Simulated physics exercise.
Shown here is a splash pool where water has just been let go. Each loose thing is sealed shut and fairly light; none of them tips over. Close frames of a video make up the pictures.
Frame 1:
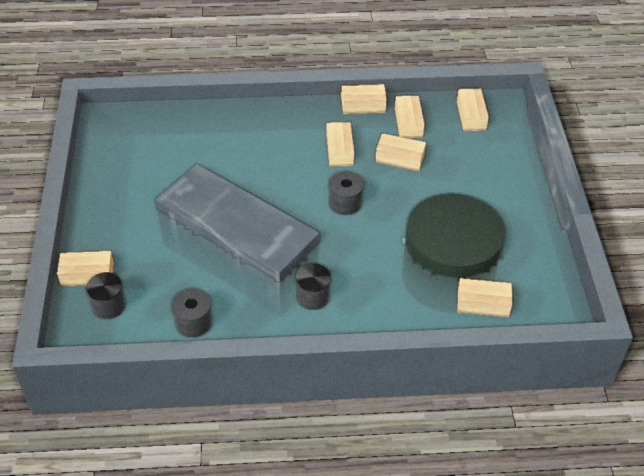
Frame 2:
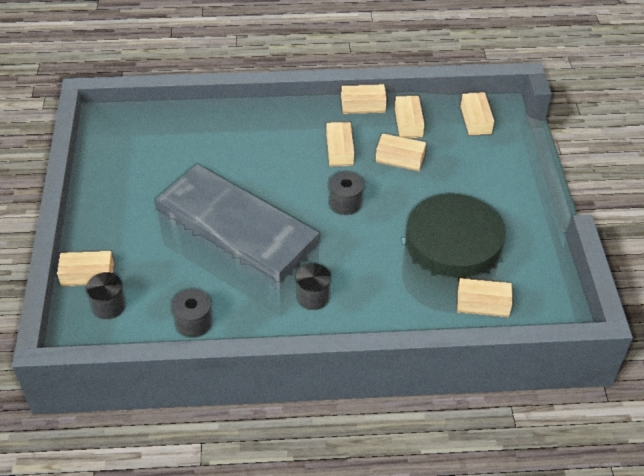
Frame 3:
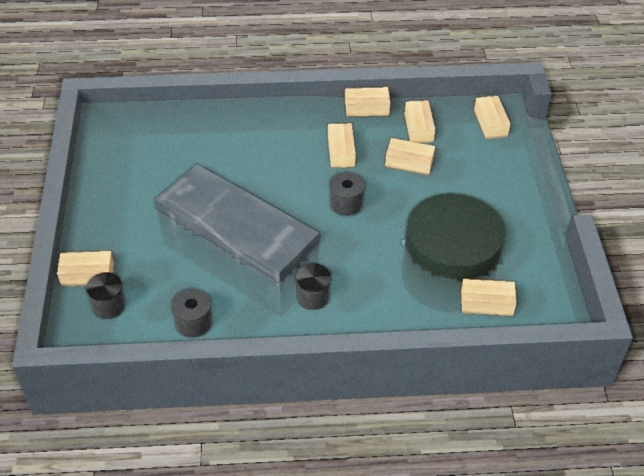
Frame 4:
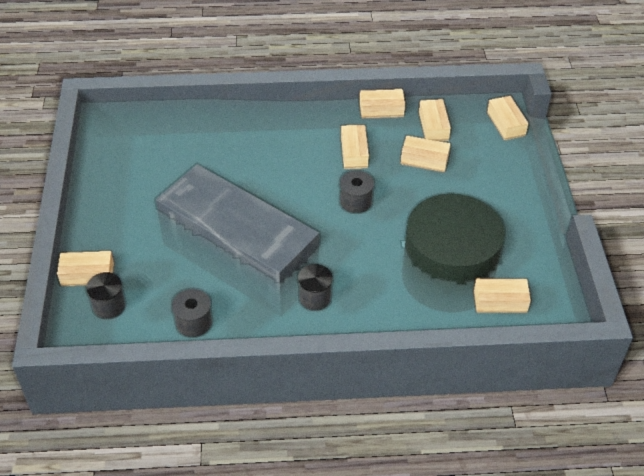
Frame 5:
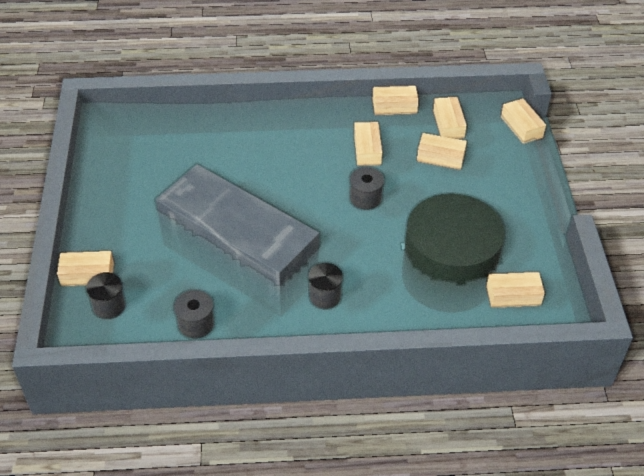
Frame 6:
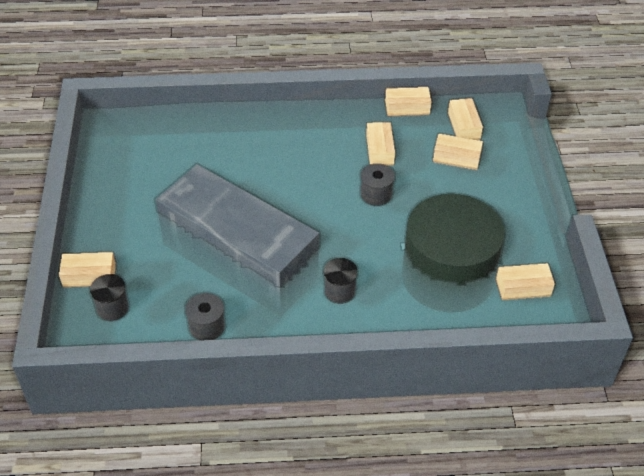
Wooden blocks in a shallow walled pool of water begin drifting right after a section of the right wall disappears, the one nearest the gap leaving view, while dark cylinders shift slightly rightward and the grey slab and dark green disc stay still.
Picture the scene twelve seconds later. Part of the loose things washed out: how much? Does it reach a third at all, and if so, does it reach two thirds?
The amount is a third up to two thirds.
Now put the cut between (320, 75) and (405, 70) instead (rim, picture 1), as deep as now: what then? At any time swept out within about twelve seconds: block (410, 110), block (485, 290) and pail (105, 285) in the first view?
Lab note - object 1: Escaped; object 2: Retained; object 3: Retained.
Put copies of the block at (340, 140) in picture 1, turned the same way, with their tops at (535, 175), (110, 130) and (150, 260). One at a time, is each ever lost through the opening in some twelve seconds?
In order: Leaves the room, never leaves, never leaves.
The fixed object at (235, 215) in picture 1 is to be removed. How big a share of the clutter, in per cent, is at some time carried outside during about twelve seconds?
50 in a hundred.
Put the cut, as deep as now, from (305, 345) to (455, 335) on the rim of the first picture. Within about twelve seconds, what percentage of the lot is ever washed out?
Close to 30 percent.
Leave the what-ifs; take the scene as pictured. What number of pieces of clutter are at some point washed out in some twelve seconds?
The number is 6.
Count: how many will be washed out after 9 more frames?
The number comes to 4.
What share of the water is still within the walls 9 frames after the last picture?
74 %.
A moment on, 1 of 11 are out; 10 afloat.
Next, 4 of 11 are out; 7 afloat.
Later, 5 of 11 are out; 6 afloat.
In the end, 6 of 11 are out; 5 afloat.
